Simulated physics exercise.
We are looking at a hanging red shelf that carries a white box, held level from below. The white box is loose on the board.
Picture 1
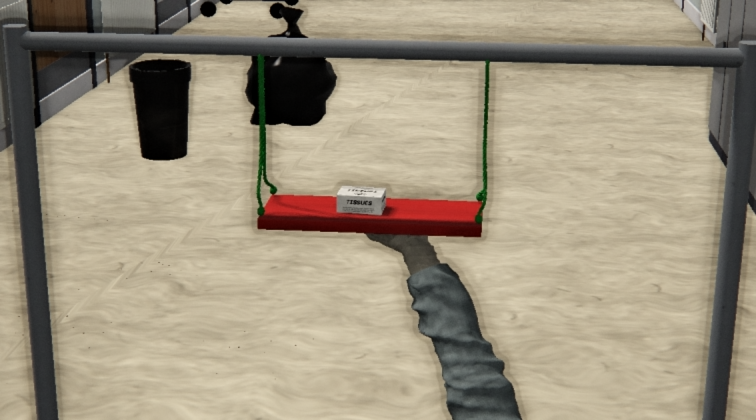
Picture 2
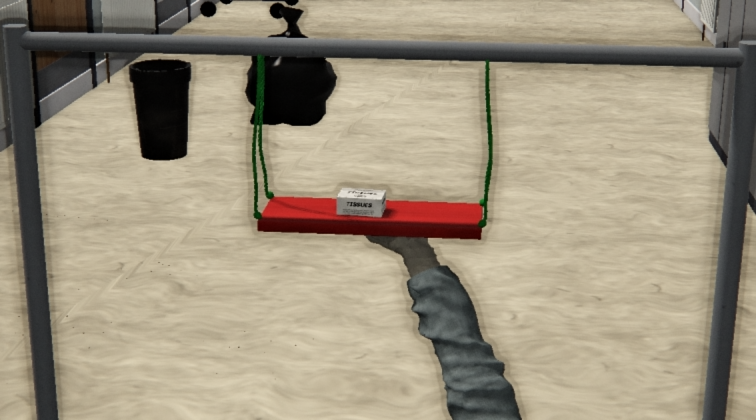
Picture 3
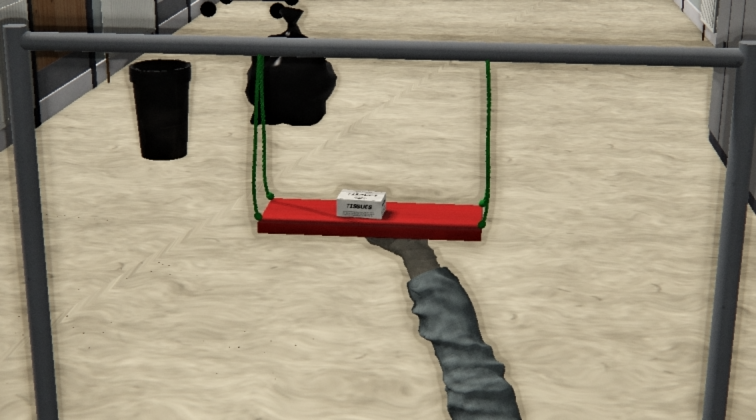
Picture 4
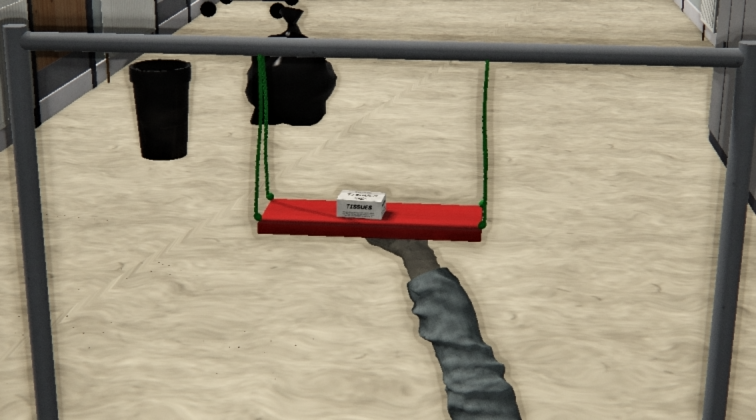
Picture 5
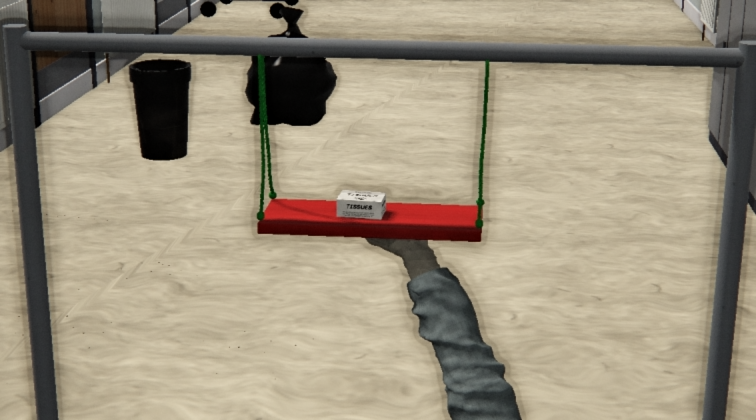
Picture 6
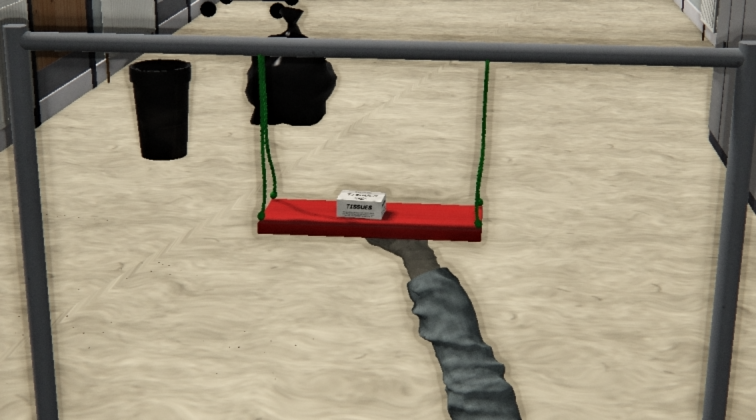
In a hallway, a hand held a red hanging board level from below with a white box on top, and the board barely moved while its green cords shifted slightly.
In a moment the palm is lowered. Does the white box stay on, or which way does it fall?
The white box remains aboard.
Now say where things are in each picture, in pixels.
The first picture shows white box (362, 200); red shelf (368, 229).
The second picture shows white box (362, 202).
The third picture shows white box (362, 204).
The fourth picture shows white box (362, 205); red shelf (368, 233).
The fifth picture shows white box (362, 205).
The sixth picture shows white box (362, 205); red shelf (368, 233); left shoelaces almost straight; right shoelaces almost straight.
Then, 0.30 s on from there, board level; box on the board near (362, 207).
In the end, board level; box on the board near (362, 207). The white box keeps its place.
